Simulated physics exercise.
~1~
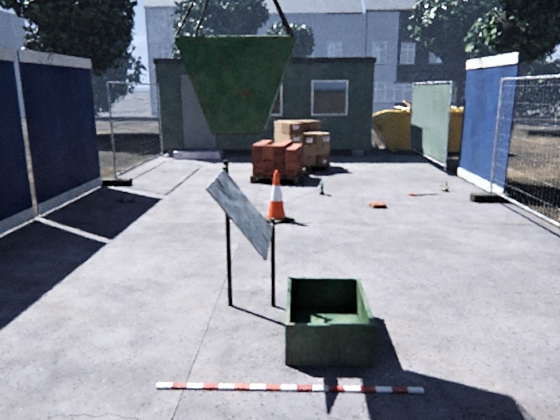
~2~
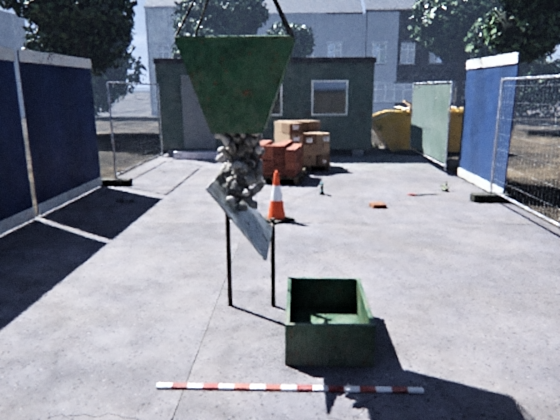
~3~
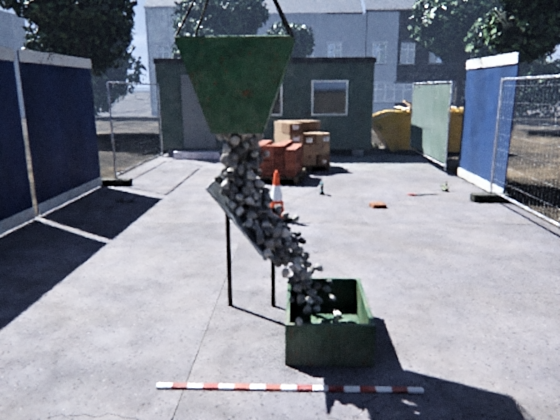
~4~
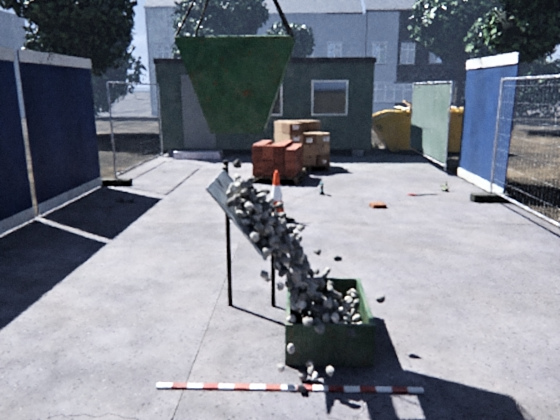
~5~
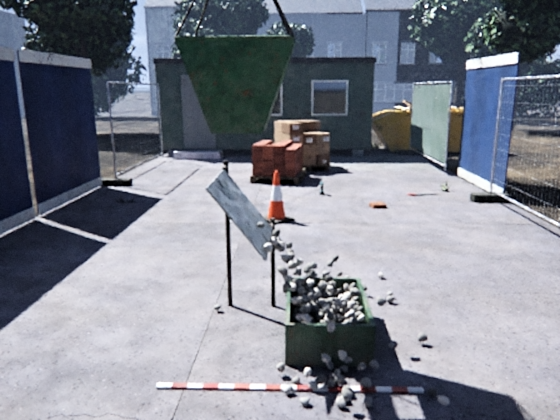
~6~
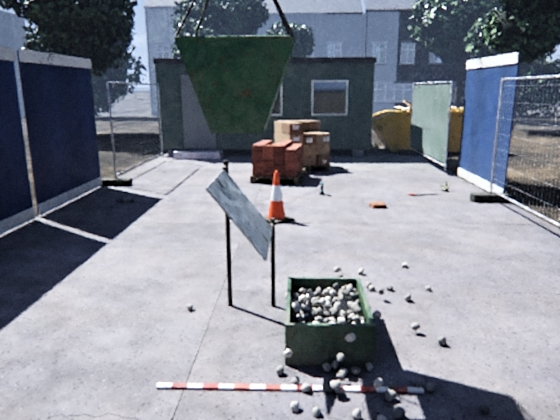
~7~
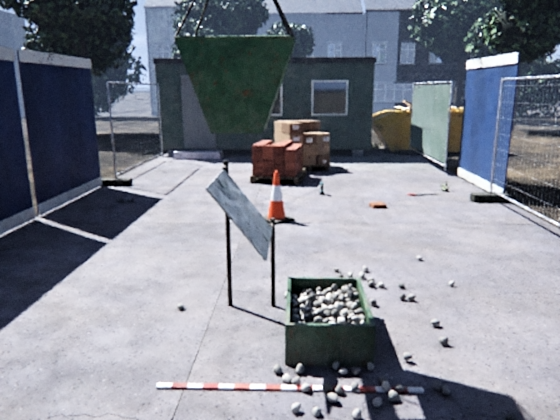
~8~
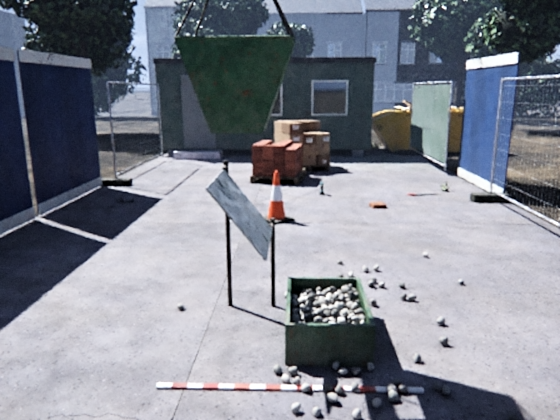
A sunlit concrete yard, seen from slightly above by a still camera, lies between blue hoardings and wire fencing, with a low green building and stacked brown boxes behind. A green skip hangs over a tilted grey plate on thin legs, with an open green bin below to the right, a traffic cone behind and a red and white pole in front. Grey stones pour from the skip, strike the plate and slide down into the bin. The skip empties, and some stones spill past the bin. Finally the bin is heaped, with strays scattered mostly in front and to the right.
